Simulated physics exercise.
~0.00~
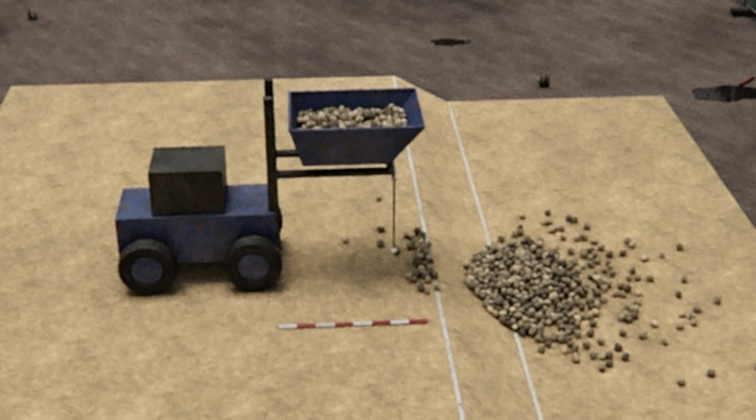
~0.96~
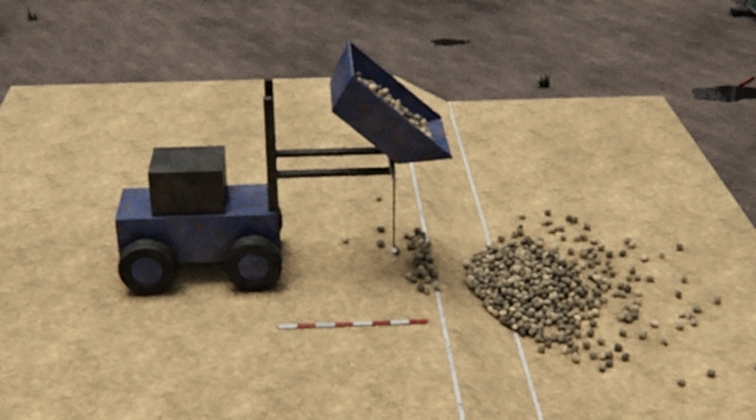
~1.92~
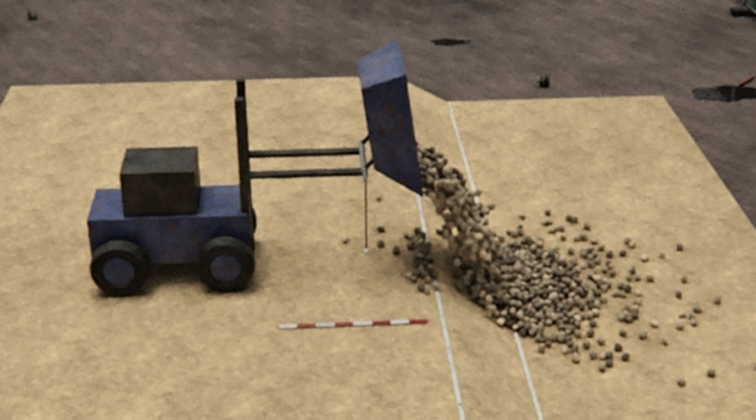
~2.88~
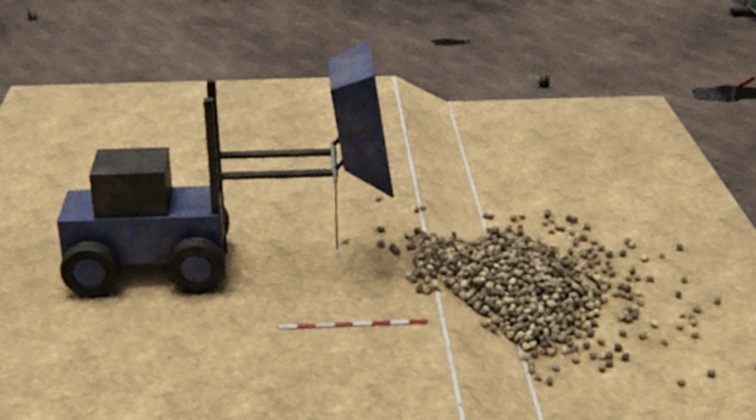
Blue fork truck tipping its skip to the right, pouring cobbles onto an earlier heap while backing left, skip left empty and upended.
